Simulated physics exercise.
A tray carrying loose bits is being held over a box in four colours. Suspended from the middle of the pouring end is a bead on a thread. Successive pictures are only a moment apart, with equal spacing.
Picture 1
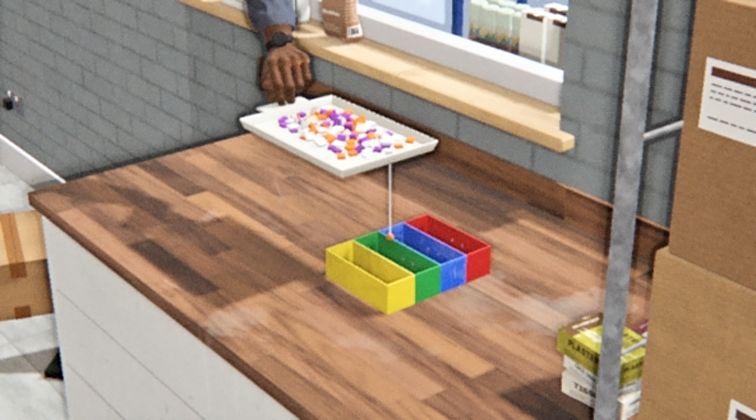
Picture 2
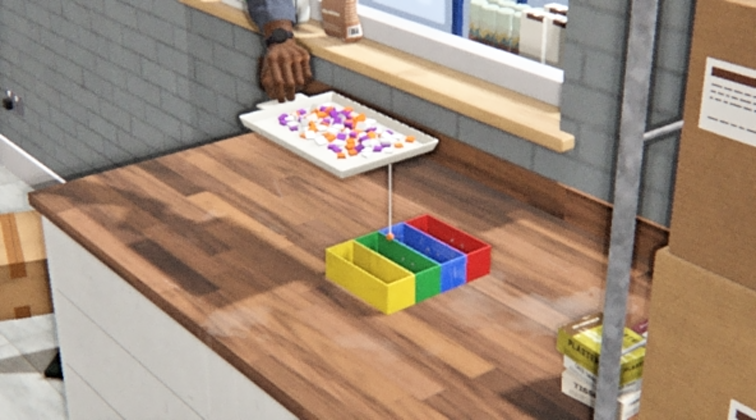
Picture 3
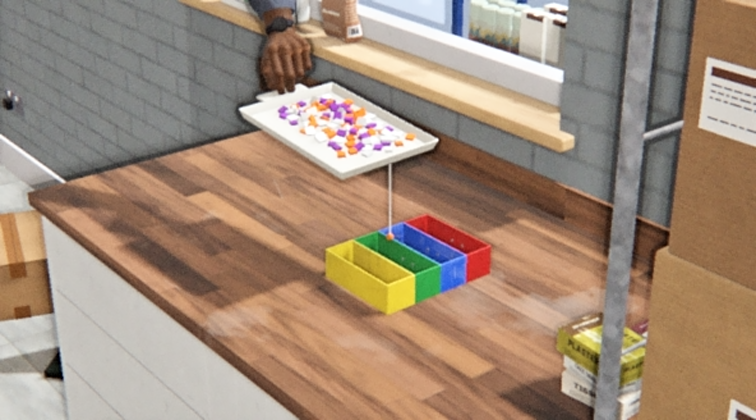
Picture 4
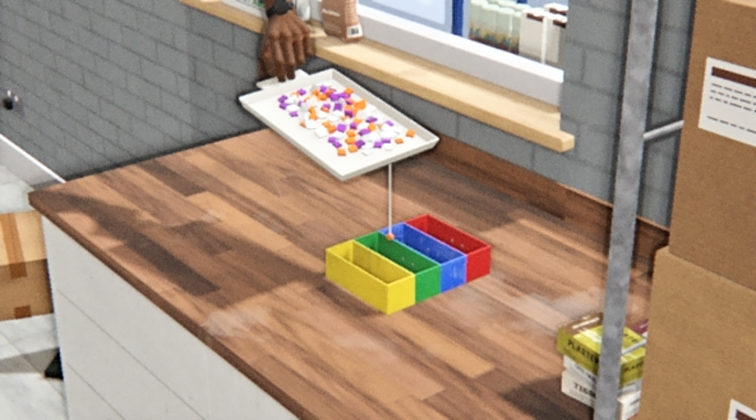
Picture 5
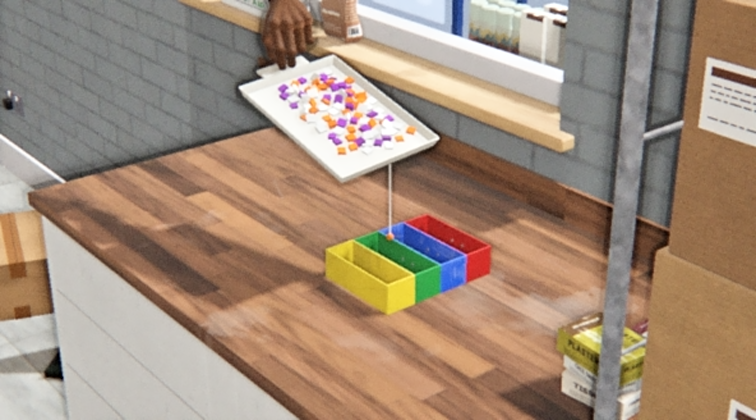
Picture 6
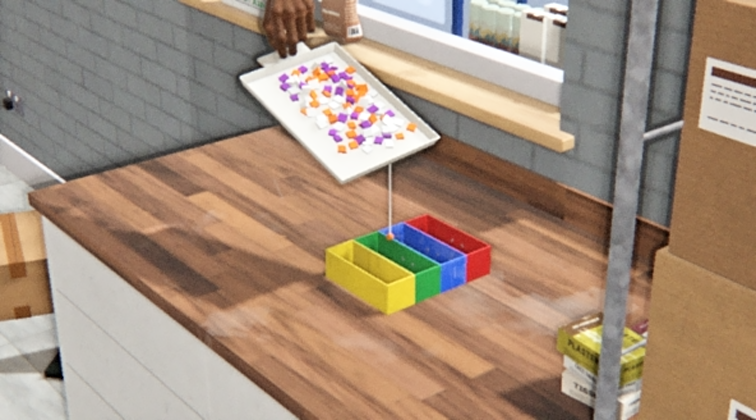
A dark-skinned hand wearing a dark wristband holds the far end of a white tray above a wooden worktop, seen from above at an angle by a still camera. Purple, orange and white bits cover the tray, and a small orange bead hangs on a thread over a yellow, green, blue and red box. The hand raises its end, steepening the tray, whose near edge gradually slants lower at left.
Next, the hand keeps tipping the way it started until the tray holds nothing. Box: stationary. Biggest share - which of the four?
Yellow.
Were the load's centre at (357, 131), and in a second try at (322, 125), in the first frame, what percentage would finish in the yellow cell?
Estimate: 30 % first, 30 % second.
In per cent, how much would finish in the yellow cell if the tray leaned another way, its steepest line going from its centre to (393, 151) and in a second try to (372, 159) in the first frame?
Shares: 0 %, then 30 %.
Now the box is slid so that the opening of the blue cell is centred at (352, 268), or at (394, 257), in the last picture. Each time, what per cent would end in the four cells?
Estimates in order: 90 percent, 100 percent.
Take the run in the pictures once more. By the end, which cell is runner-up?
That's the green cell.
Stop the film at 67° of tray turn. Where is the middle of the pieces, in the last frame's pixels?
The centre of the load shows up near (364, 163) in the last view.
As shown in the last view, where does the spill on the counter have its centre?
Roughly at (342, 314).
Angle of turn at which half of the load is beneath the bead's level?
Approx. 85° from level.
Shortly afterwards, tray tipped steeply; the bulk on the tray; a little falling or outside the box.
Next, tray tipped past a quarter turn; only a few on the tray; near a third in the yellow cell; a little in the green cell; only a few in the blue cell; near half falling or outside the box.
Some moments later, tray tipped past a quarter turn; near half in the yellow cell; near a quarter in the green cell; only a few in the blue cell; near a third falling or outside the box.
In the end, tray tipped past a quarter turn; near half in the yellow cell; near a quarter in the green cell; only a few in the blue cell; none at all in the red cell; near a third outside the box.
